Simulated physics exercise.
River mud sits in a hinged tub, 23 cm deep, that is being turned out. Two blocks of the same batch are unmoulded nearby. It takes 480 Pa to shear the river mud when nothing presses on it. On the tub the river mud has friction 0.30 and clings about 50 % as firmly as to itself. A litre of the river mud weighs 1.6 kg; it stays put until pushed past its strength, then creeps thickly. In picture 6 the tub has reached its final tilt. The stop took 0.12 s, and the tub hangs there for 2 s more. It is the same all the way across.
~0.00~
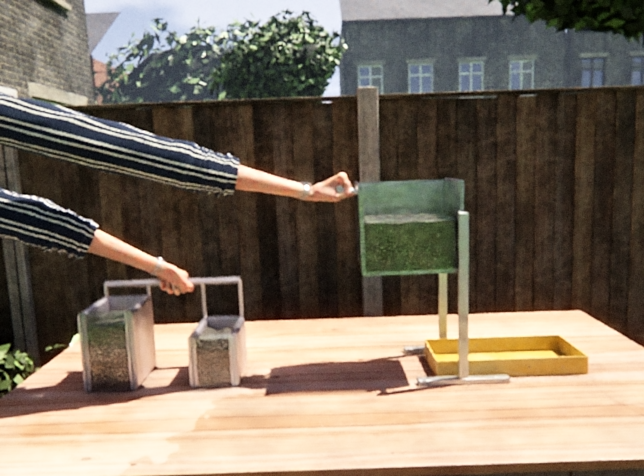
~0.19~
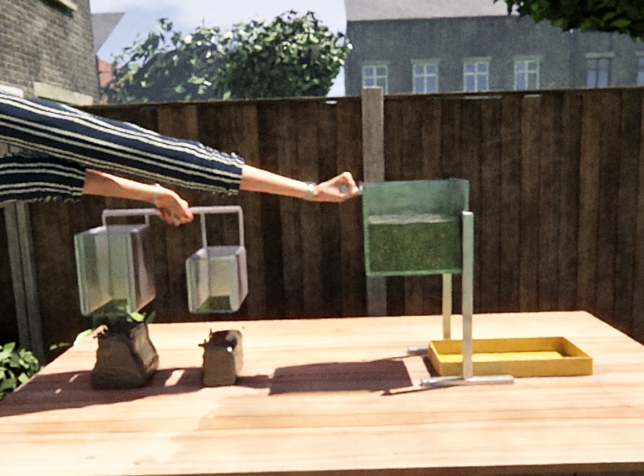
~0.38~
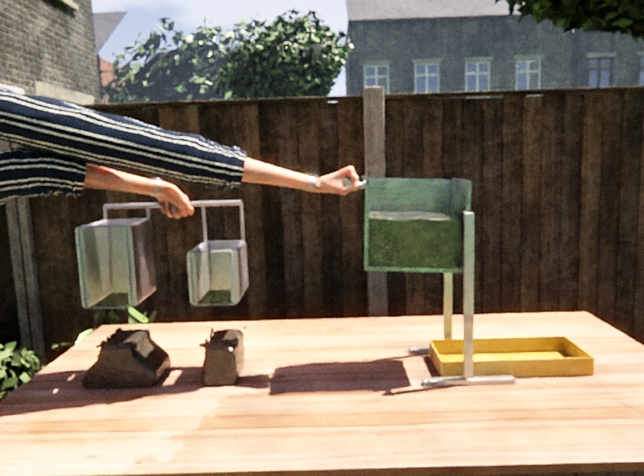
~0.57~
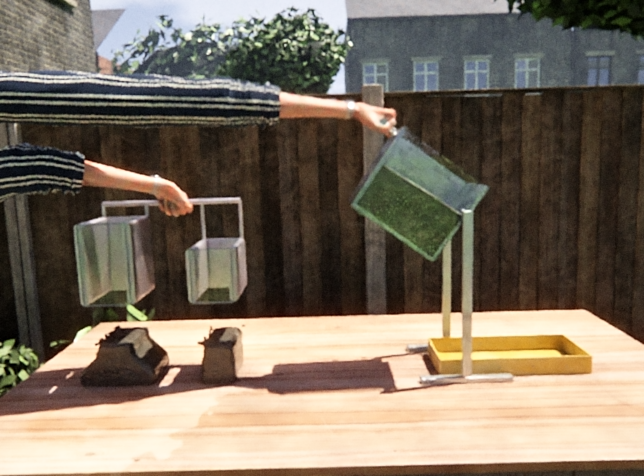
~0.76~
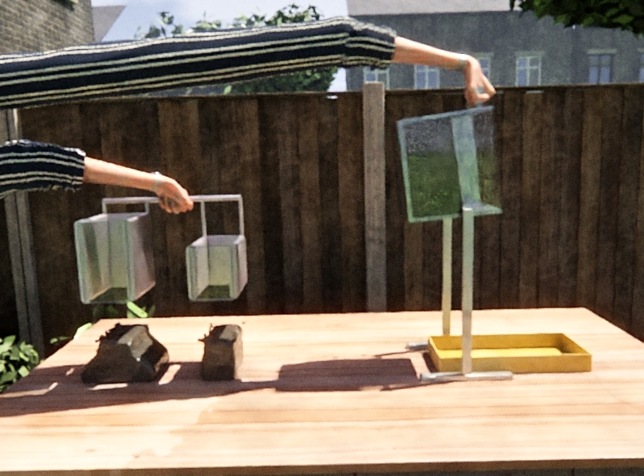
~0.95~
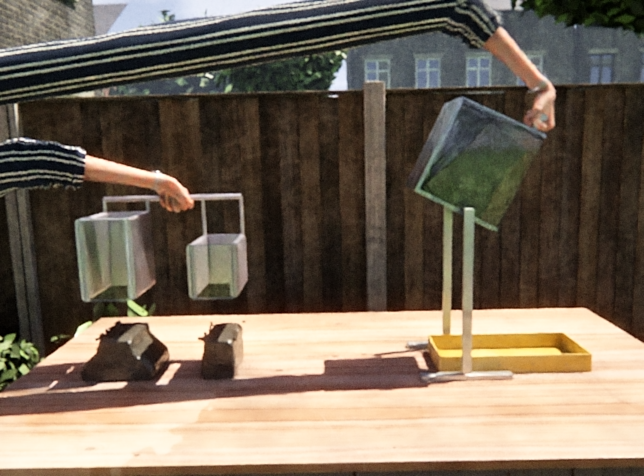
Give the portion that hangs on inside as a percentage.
The portion that hangs on inside is near 0 %.
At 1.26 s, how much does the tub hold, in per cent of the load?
Some 0 per cent.
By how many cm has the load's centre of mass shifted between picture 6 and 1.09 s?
Roughly 16 cm.
After 1.09 s, the tub is at 116 degrees and holds 37 %.
After 1.26 s, the tub is at 116 degrees and holds 0 %.
After 1.43 s, the tub is at 116 degrees and holds 0 %.
After 1.60 s, the tub is at 116 degrees and holds 0 %.
After 2.95 s, the tub is at 116 degrees and holds 0 %.
